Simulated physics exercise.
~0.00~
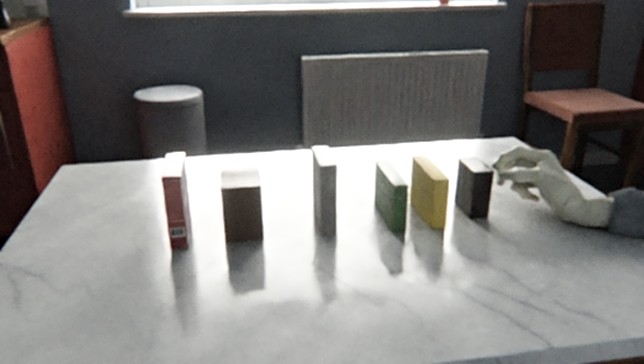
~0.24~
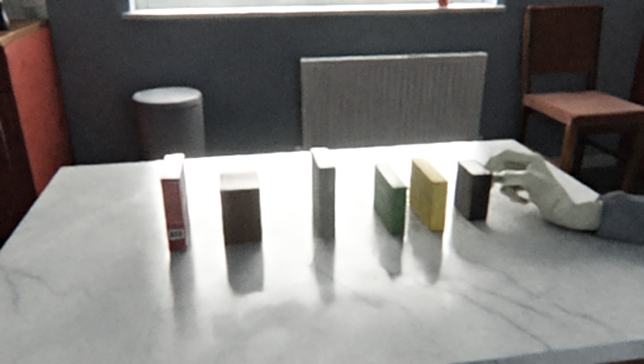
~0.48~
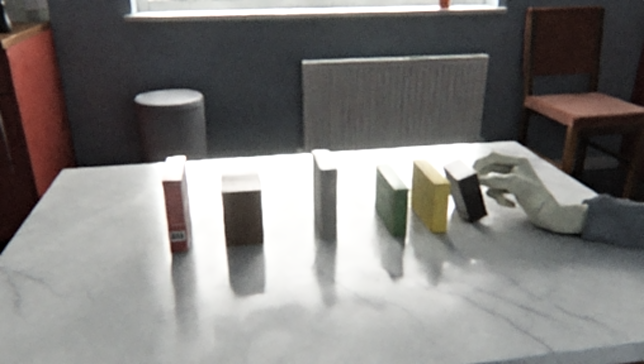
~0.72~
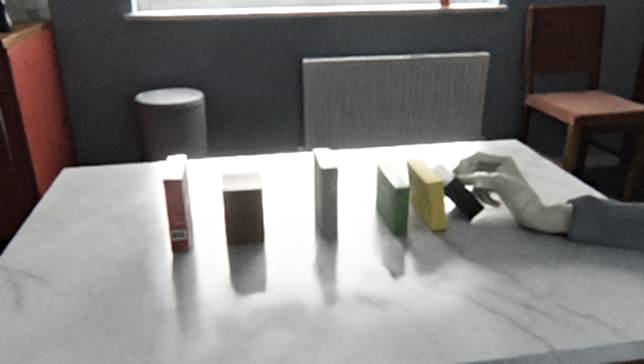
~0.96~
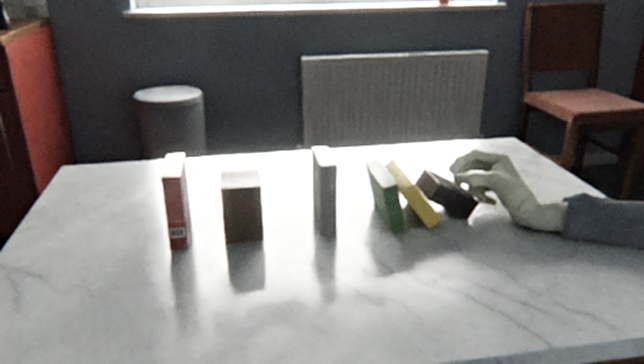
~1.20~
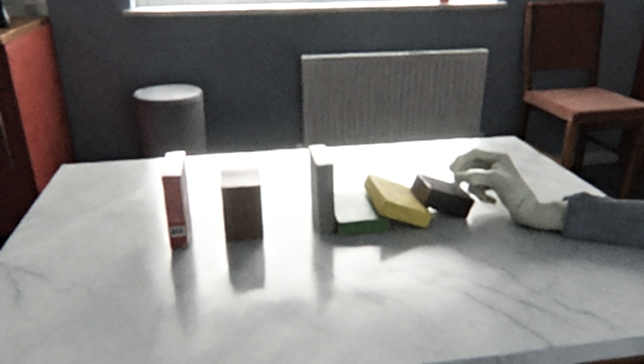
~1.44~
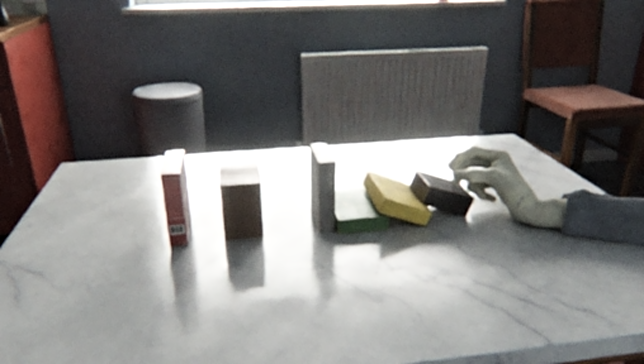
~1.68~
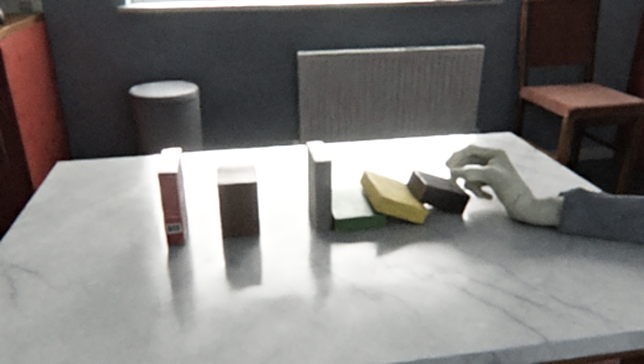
A pale hand at the right tips a small black block leftward on a marbled table, seen from the front in a gently swaying view, with a radiator, bin and chair behind. To its left stand a yellow board, a green block, a tall grey block, a brown block and a red packet. The black block leans into the yellow board, which tilts against the green block. The green block topples flat near the foot of the grey block, and the yellow board comes down slanting, with the black block tipped behind it. The grey, brown and red pieces remain standing while the hand stays still.
